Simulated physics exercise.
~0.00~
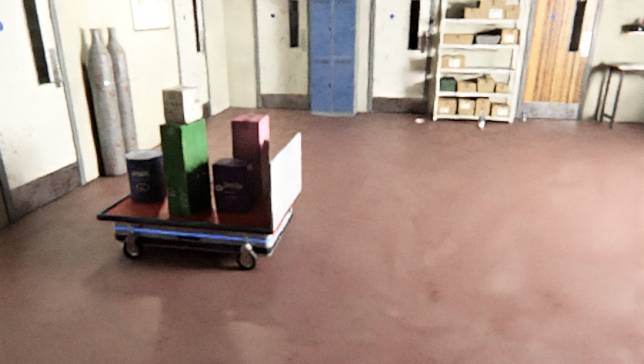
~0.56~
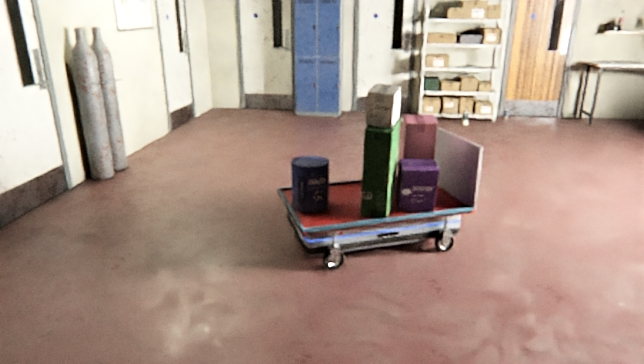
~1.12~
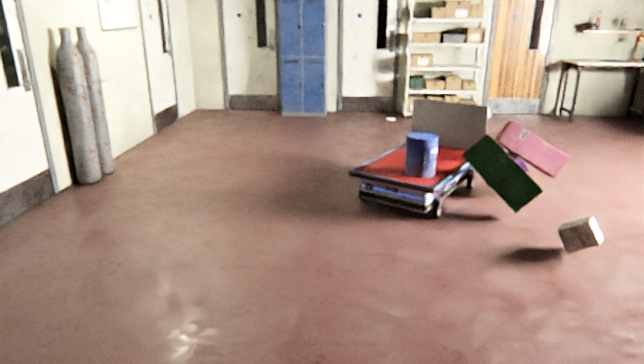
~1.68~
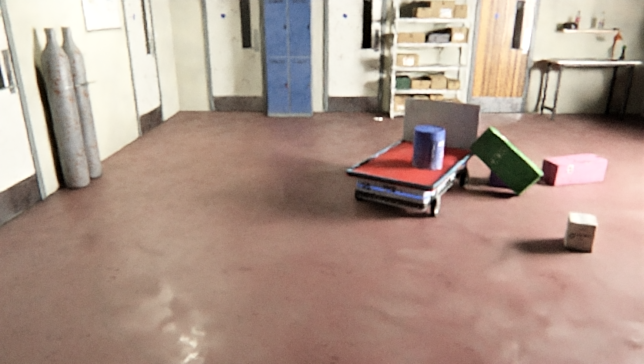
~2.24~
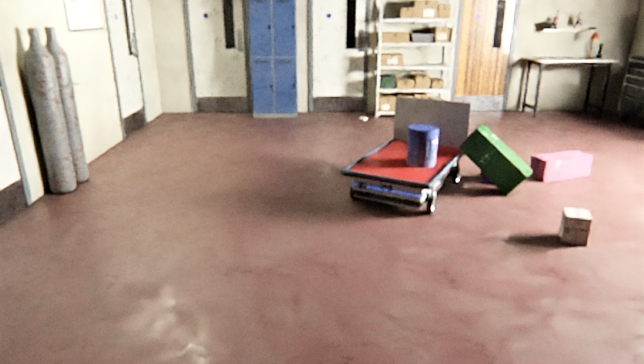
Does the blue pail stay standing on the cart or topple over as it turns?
The blue pail stays standing on the cart, even though the boxes beside it go off the deck.
